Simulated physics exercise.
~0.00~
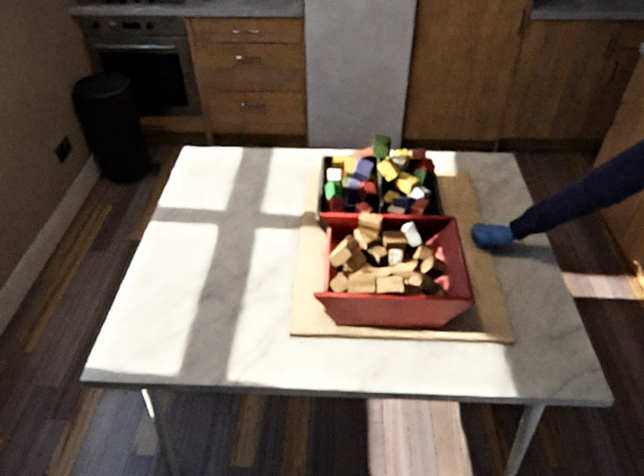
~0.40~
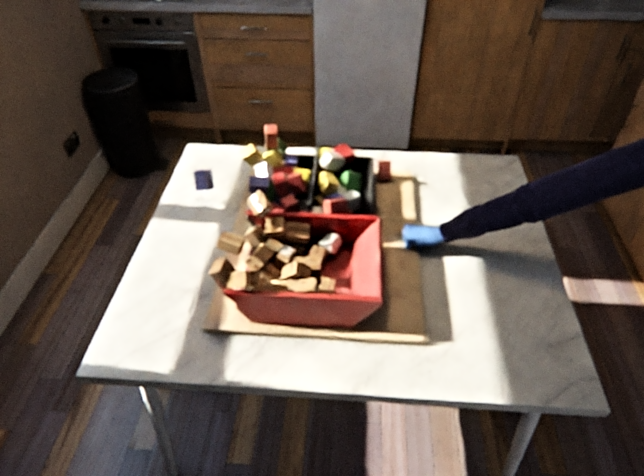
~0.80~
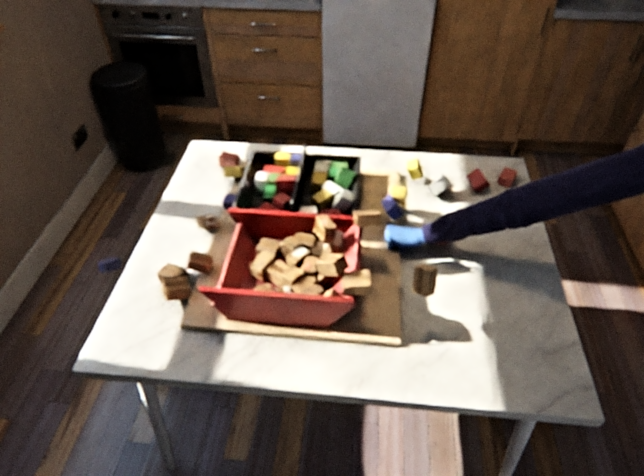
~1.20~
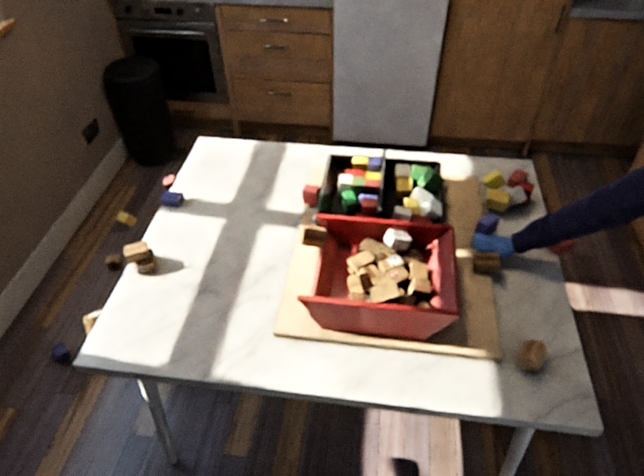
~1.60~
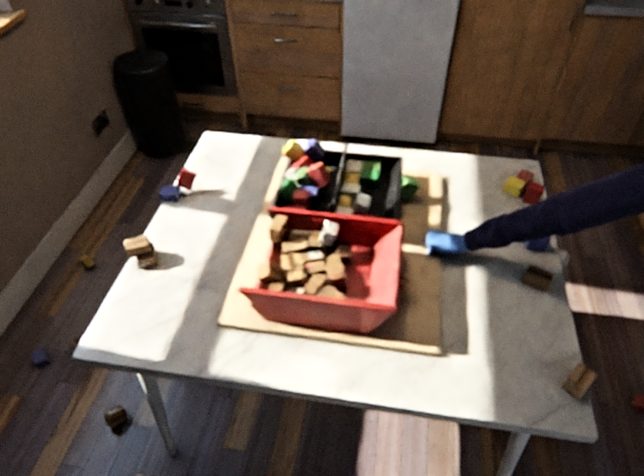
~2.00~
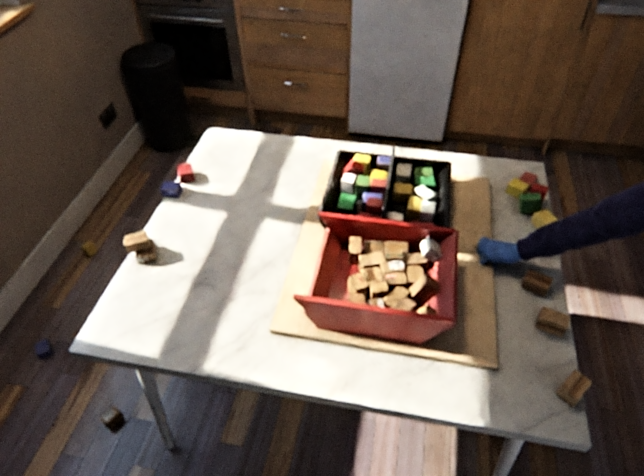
A hand jerks a board left and right, spilling blocks from red and black boxes.
